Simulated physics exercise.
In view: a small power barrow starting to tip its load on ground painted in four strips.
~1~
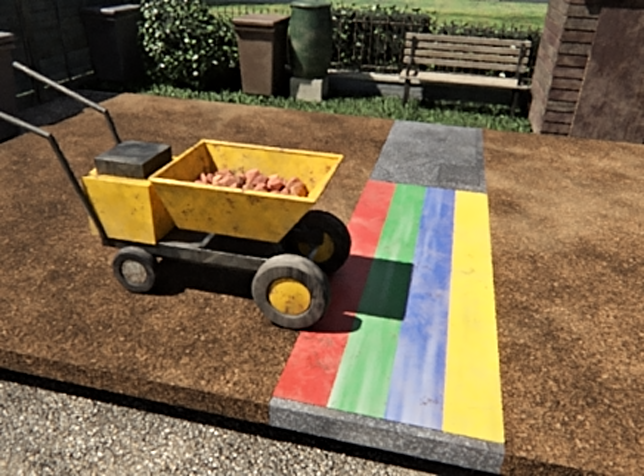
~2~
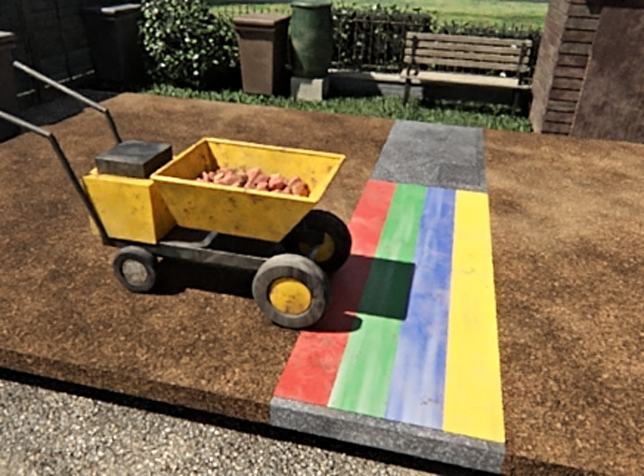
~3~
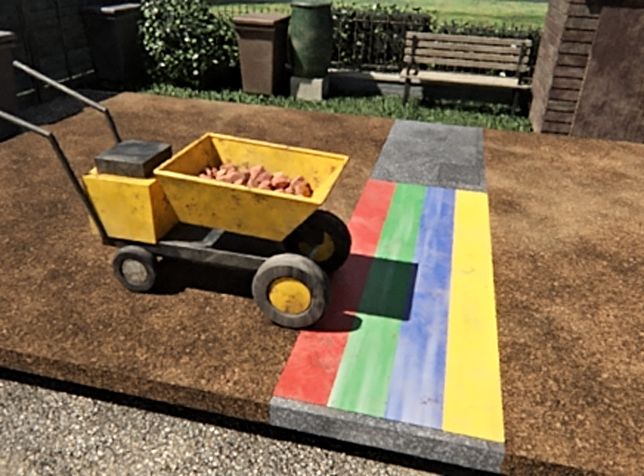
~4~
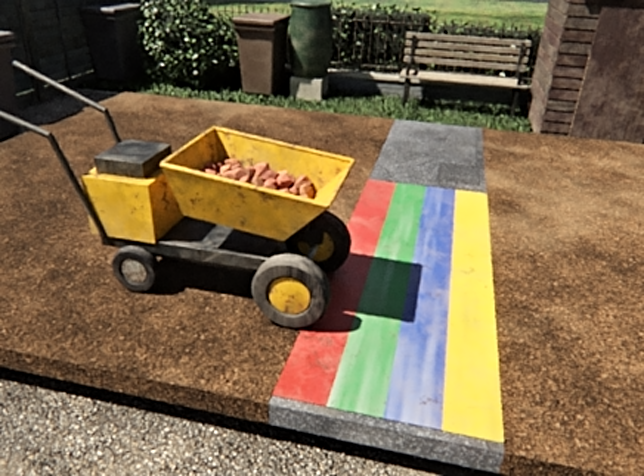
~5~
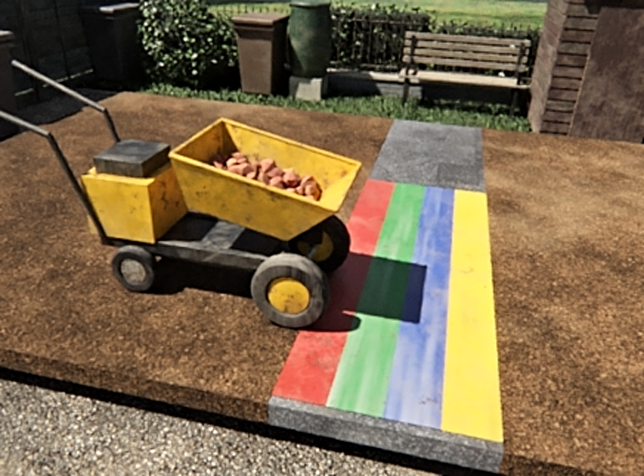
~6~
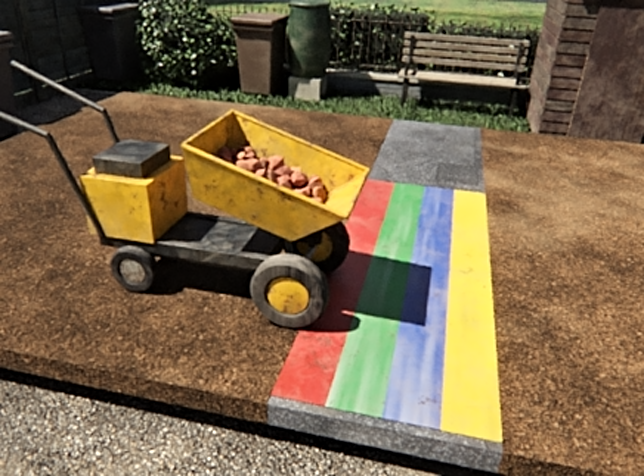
On a brown patio slab beside red, green, blue and yellow strips, a small yellow barrow stood still while its skip, loaded with reddish lumps, slowly tilted down toward the right, its back end rising.
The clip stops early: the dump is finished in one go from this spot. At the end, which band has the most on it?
Most lies over the blue band.
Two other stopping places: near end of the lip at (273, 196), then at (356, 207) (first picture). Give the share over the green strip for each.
Near 50 % and 0 %.
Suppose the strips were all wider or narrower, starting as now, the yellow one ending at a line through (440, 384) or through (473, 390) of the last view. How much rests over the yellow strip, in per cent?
First some 40, then 30 per cent.
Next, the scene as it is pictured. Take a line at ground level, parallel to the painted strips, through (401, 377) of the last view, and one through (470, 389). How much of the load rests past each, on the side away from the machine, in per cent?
First some 70, then 10 per cent.
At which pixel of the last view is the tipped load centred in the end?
At about (428, 309).
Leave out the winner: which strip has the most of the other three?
The runner-up: The yellow one.
Shortly afterwards, skip tipped steeply; the whole lot in the skip.
Next, skip tipped right over; the bulk in the skip; a little over the blue strip.
Some moments later, skip tipped right over; a little in the skip; a little over the green strip; near two thirds over the blue strip; near a quarter over the yellow strip; only a few off the paint.
In the end, skip tipped right over; a little in the skip; none at all over the red strip; a little over the green strip; near two thirds over the blue strip; near a quarter over the yellow strip; only a few off the paint.
